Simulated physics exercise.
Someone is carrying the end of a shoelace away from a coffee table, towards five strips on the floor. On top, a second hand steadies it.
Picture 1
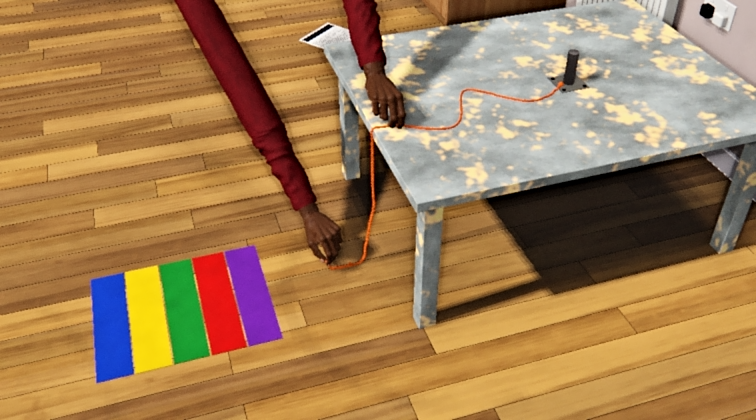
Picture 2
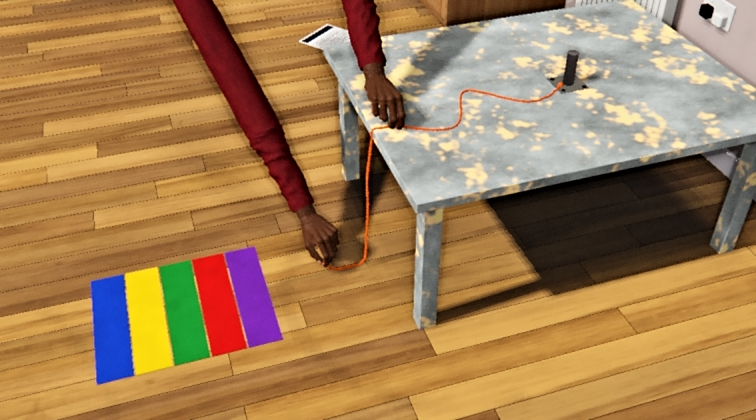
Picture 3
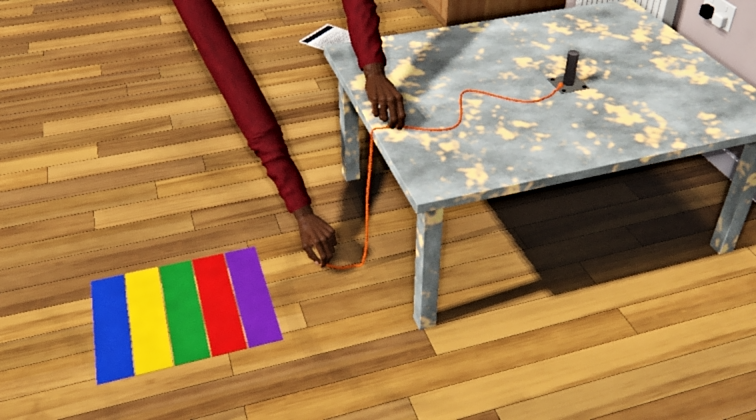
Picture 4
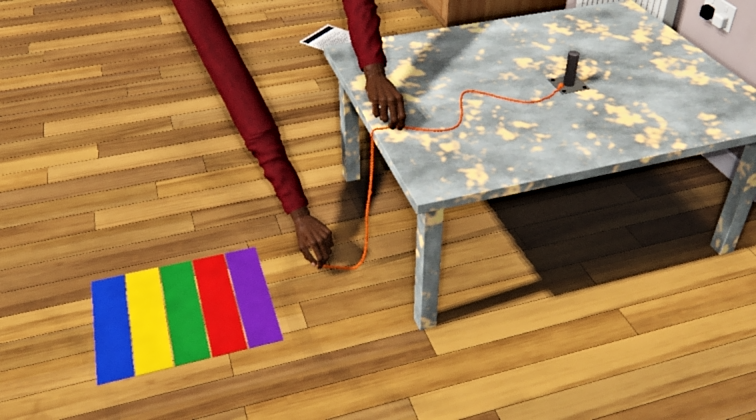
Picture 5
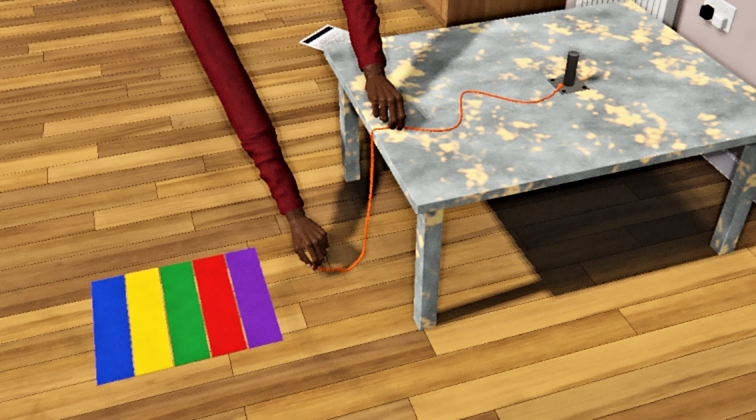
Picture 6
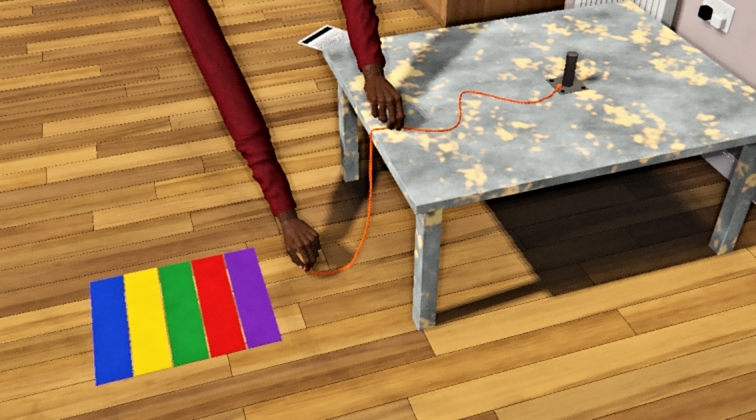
A hand near the floor slowly draws an orange cord slightly left, toward five coloured strips.
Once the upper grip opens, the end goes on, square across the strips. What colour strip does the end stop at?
Yellow.
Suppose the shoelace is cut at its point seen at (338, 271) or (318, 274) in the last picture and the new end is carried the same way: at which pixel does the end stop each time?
First (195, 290), then (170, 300).
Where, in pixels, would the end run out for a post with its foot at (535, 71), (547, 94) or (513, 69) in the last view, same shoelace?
Taking the tries in turn, you get (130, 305), (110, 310) and (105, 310).
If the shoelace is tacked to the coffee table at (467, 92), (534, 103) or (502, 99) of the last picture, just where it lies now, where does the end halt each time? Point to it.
Expect roughly (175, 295) for the first, (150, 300) for the second and (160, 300) for the third.
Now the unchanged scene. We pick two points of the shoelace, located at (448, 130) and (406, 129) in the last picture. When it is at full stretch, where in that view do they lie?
In that view they sit near (384, 125) and near (350, 148).
Soon after, end near (214, 288); over red.
Then, end near (169, 298); over green.
At full stretch, end near (144, 304); over yellow. It gets as far as the yellow strip.
